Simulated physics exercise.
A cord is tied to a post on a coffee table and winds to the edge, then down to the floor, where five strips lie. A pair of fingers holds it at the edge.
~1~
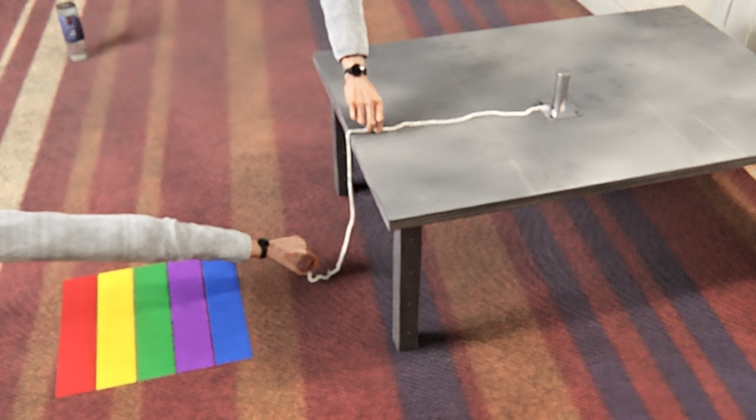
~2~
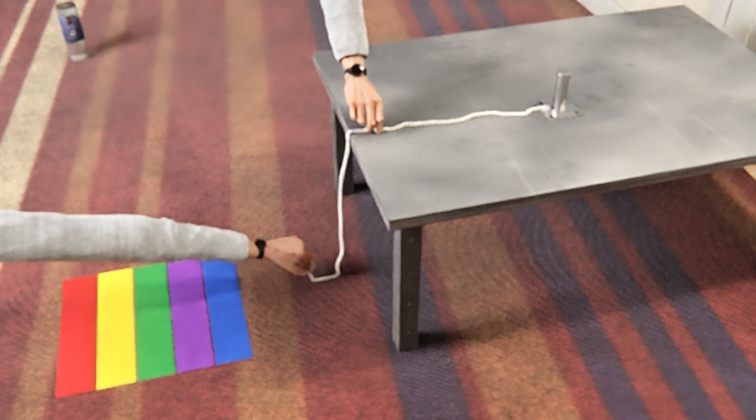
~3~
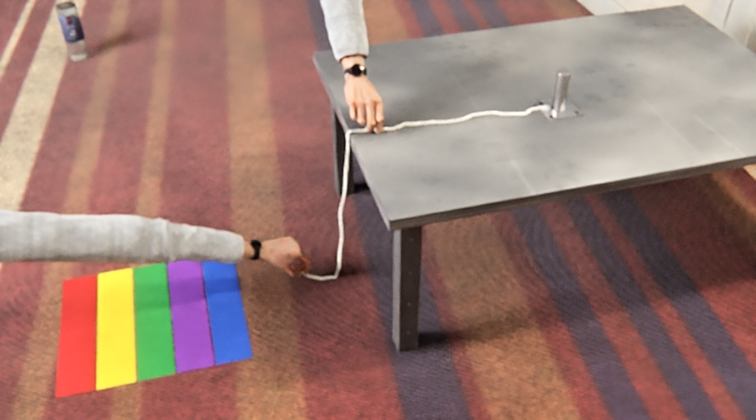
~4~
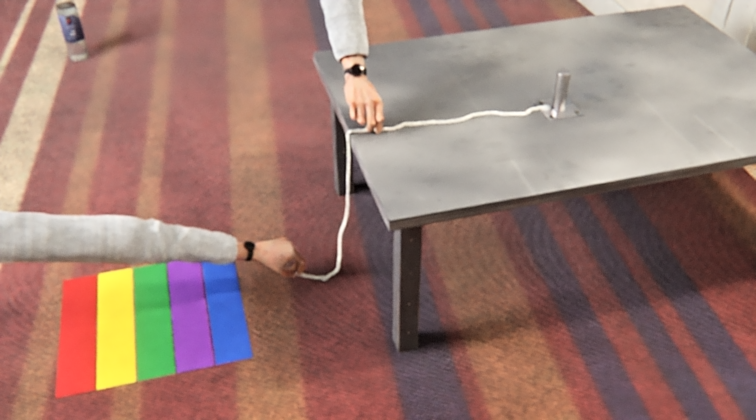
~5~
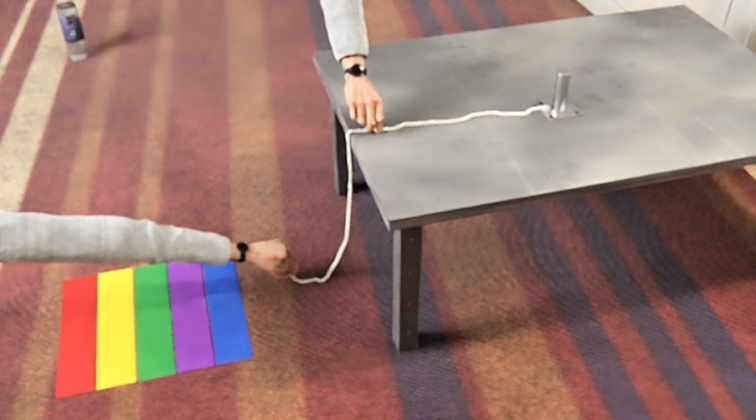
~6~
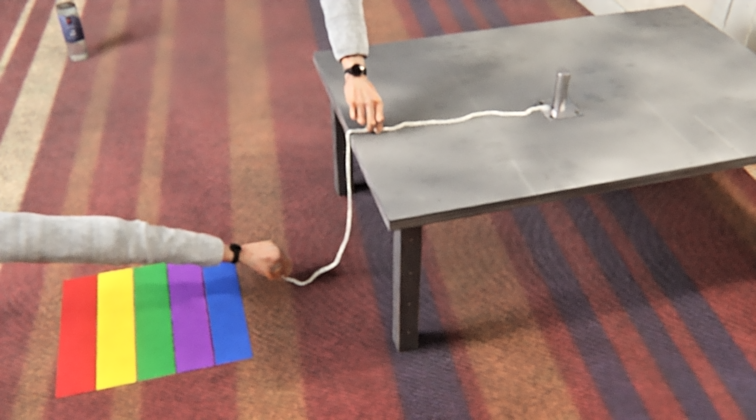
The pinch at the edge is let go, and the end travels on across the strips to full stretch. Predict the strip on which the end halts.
The purple strip.
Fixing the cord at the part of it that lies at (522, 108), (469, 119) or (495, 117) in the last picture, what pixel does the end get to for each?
They end up at (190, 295), (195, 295) and (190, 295).
Soon after, end near (255, 281); short of the strips.
Then, end near (213, 289); over blue.
At full stretch, end near (188, 294); over purple. It gets as far as the purple strip.
